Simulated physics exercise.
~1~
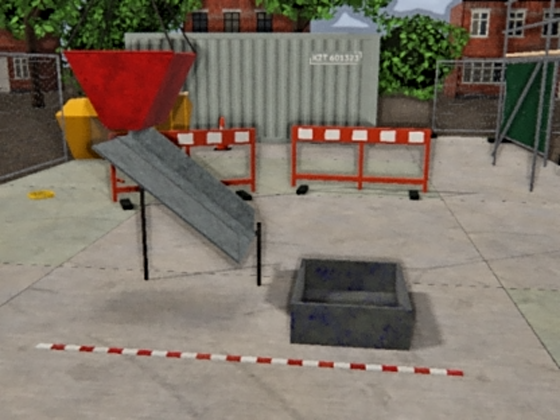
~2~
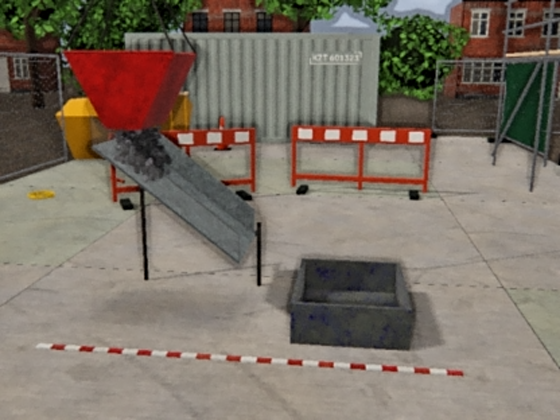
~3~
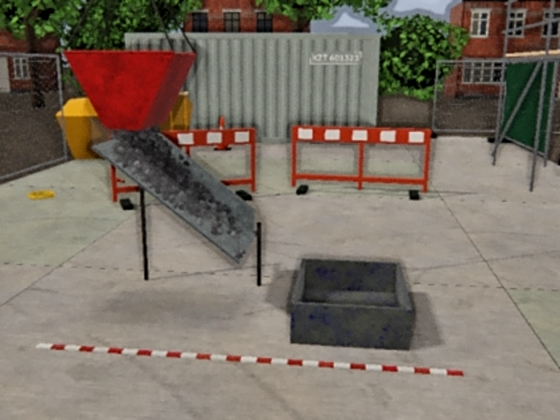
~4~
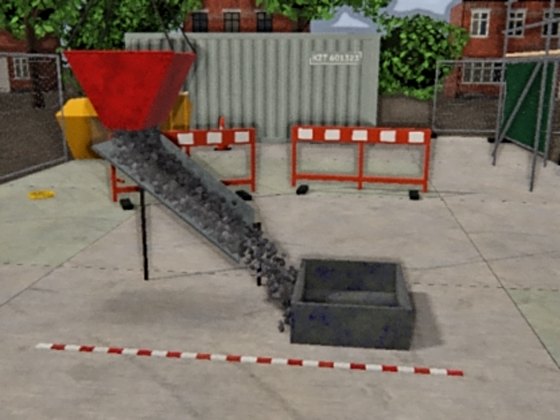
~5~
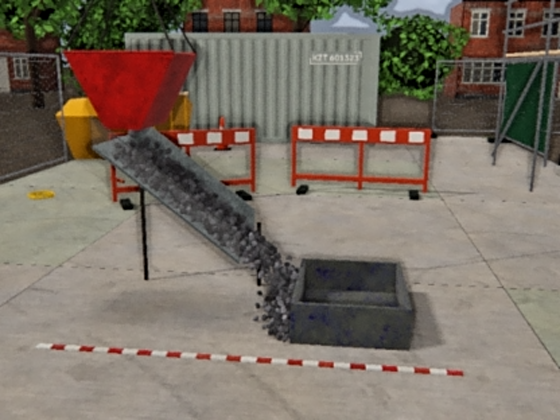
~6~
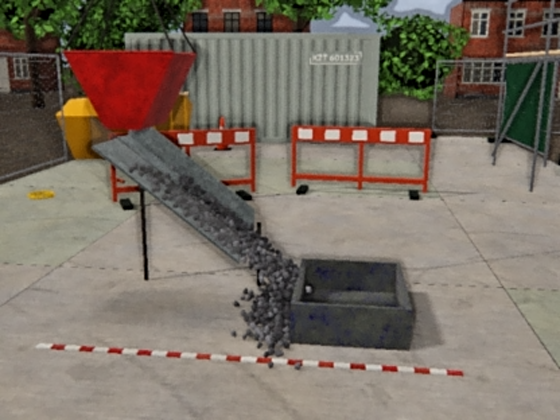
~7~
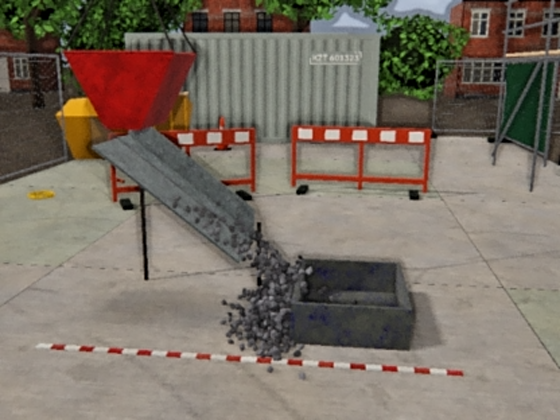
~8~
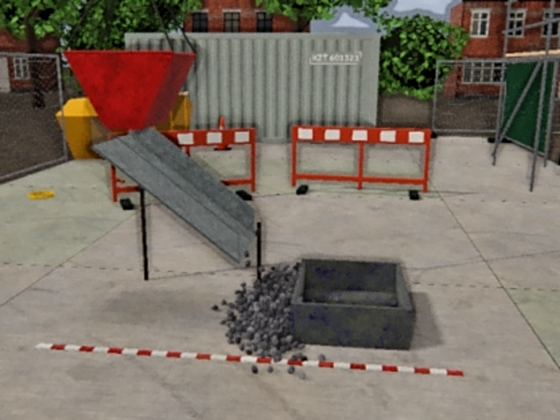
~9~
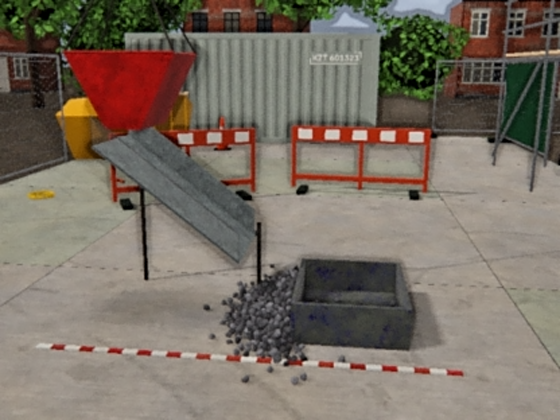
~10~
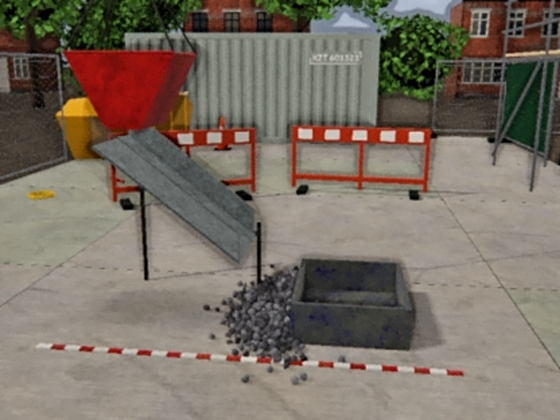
In a fenced concrete yard, grey stones sliding from a red skip down a sloping chute, nearly all piling left of the bin.
